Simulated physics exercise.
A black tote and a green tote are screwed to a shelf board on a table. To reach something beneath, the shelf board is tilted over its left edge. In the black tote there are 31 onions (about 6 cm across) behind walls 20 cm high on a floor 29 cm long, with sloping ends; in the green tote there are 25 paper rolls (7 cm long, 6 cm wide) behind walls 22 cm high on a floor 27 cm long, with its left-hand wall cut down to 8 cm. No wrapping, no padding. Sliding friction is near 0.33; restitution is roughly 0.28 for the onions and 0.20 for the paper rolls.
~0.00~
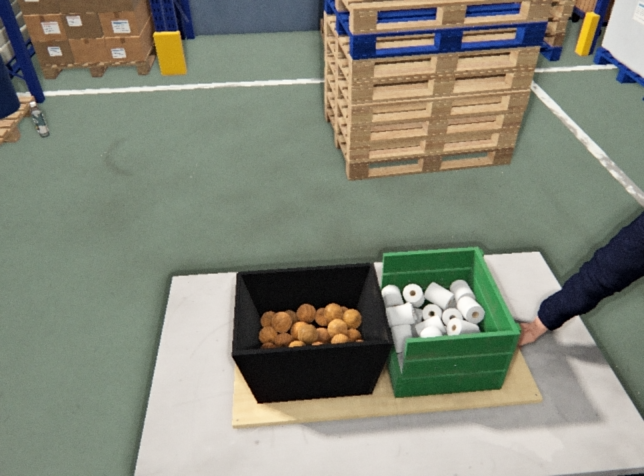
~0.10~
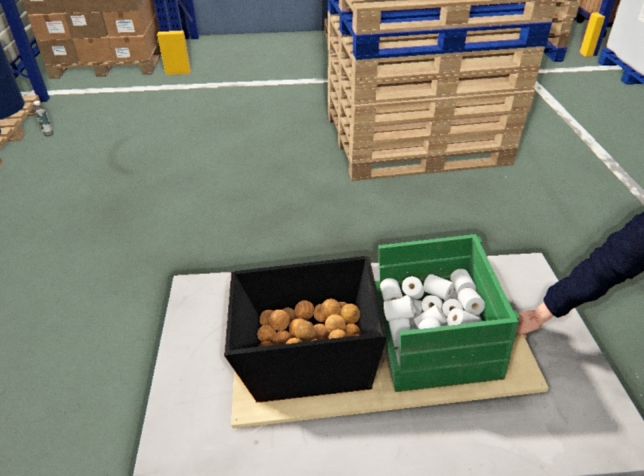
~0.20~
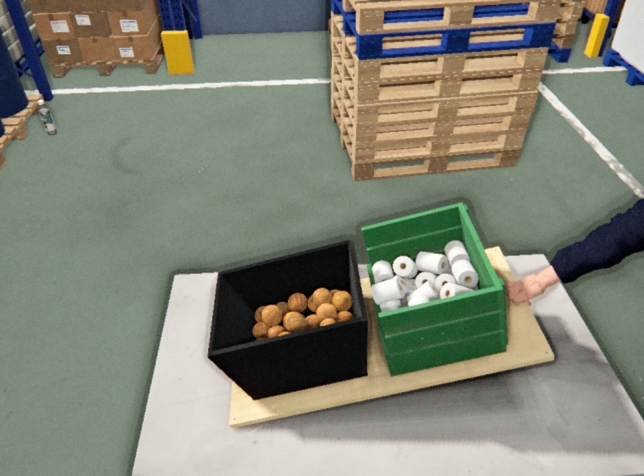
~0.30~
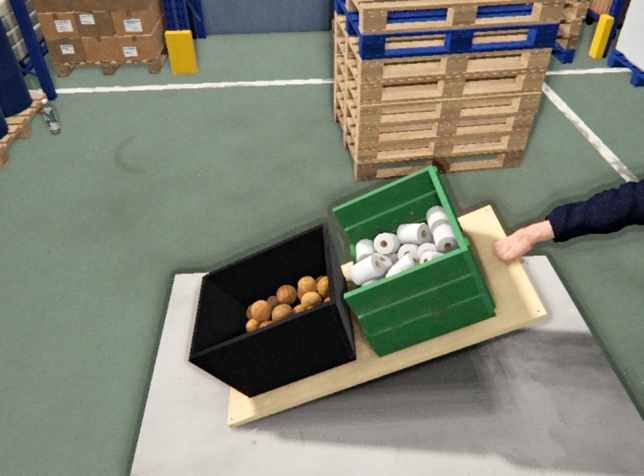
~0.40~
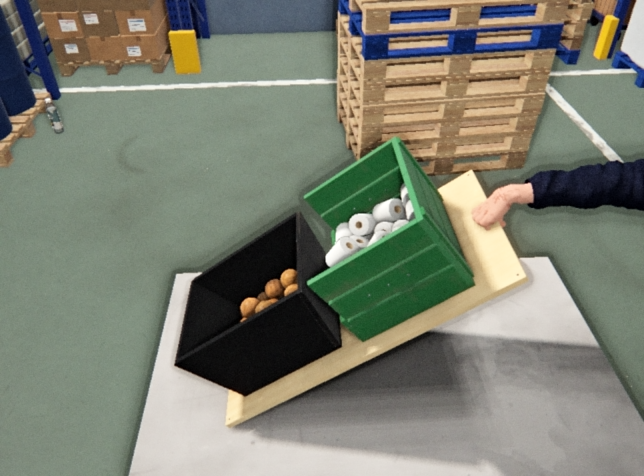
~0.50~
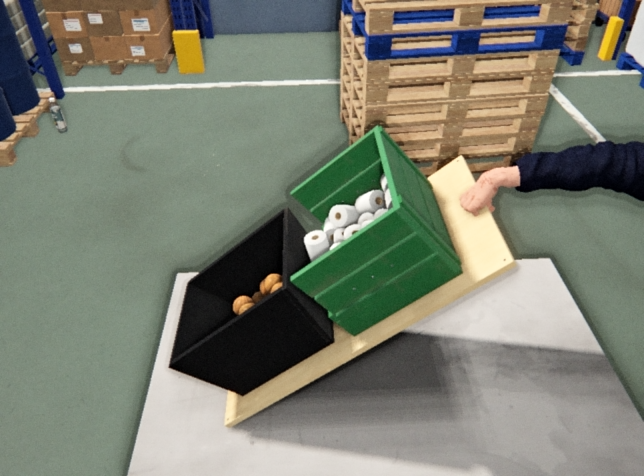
In a warehouse, a black tote of round brown onions and a green tote of white paper rolls sit side by side on a pale board lying flat on a table. A hand at the right raises that end of the board steadily into a steep slant, and both totes tilt leftward with it, their contents still inside.
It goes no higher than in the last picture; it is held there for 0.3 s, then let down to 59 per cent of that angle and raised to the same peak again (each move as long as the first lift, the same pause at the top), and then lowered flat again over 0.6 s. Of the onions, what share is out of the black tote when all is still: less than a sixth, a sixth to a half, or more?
Out of the black tote go under a sixth of the onions.
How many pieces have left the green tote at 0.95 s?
About: Green tote 0.
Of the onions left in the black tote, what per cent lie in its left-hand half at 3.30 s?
Roughly 70 in a hundred.
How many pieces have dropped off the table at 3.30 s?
About 0.
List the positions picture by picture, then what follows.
In the first picture (each is followed by its nearest rim corner in this view; the camera moves round a little), black tote, (237, 353); green tote, (407, 341); 0° from level; none out.
Black tote, (229, 352); green tote, (400, 333); 4° from level, in the second picture.
Black tote, (212, 353); green tote, (379, 315); 14° from level, in the third picture.
Black tote, (192, 357); green tote, (344, 296); 26° from level, in the fourth picture.
Black tote, (177, 361); green tote, (307, 283); 36° from level, in the fifth picture.
Black tote, (171, 363); green tote, (290, 279); 40° from level; none out, in the sixth picture.
After 0.95 s, tilt 36°; black tote 31 in, 0 out and green tote 25 in, 0 out.
After 1.51 s, tilt 30°; black tote 31 in, 0 out and green tote 25 in, 0 out.
After 2.29 s, tilt 31°; black tote 31 in, 0 out and green tote 25 in, 0 out.
Outcome (at 3.30 s), black tote 31 in, 0 out and green tote 25 in, 0 out. Asked share, 0 of 31, 0 per cent.
